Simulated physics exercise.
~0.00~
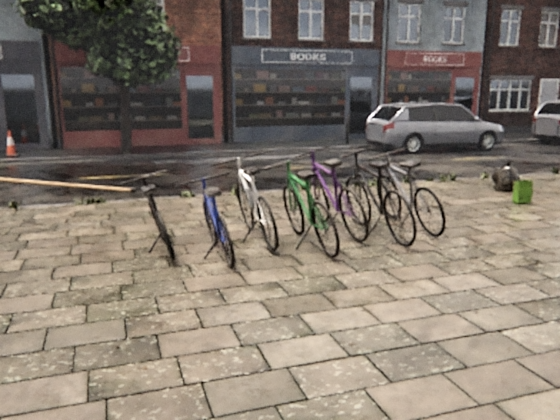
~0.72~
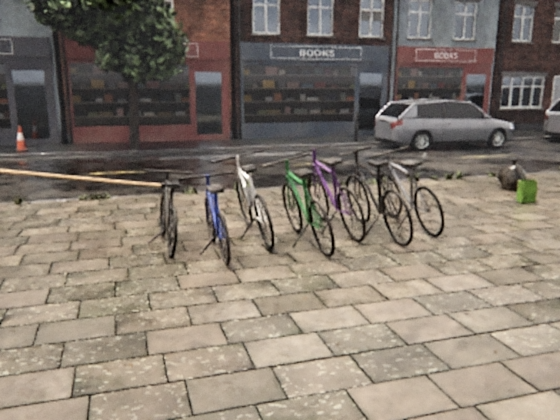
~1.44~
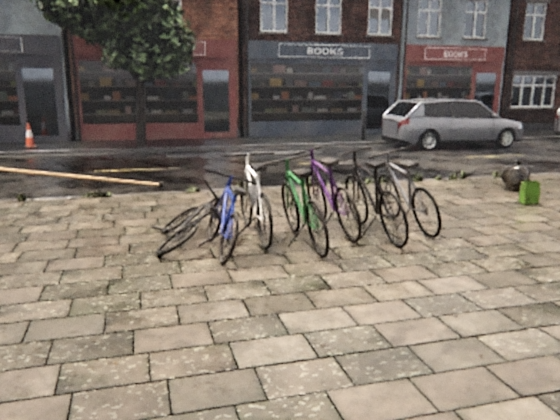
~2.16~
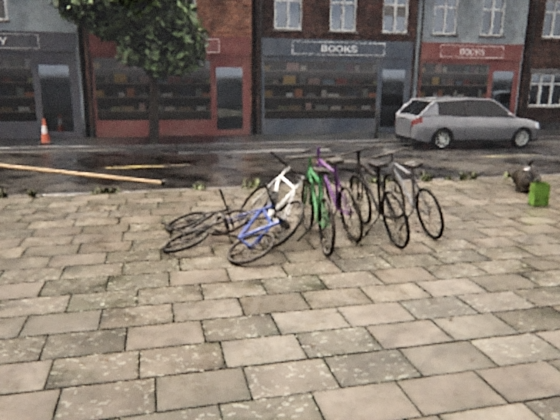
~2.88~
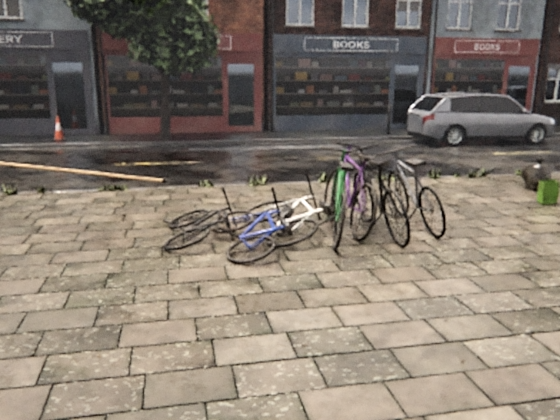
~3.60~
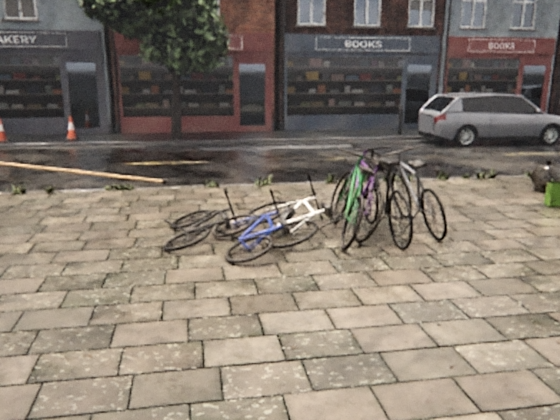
At the start, seven bicycles stand in a row on a paved roadside, facing a street of brick shops and a parked silver car, with a long pole low at the left. The leftmost black bicycle tips to the right and drops almost flat beside the blue one. The blue bicycle then leans and falls, and the white one goes down after it. The green bicycle tilts right against the purple one, which also leans. By the end, three bicycles lie in a heap on the paving, while the green and purple ones rest slanted against their upright neighbours at the right.
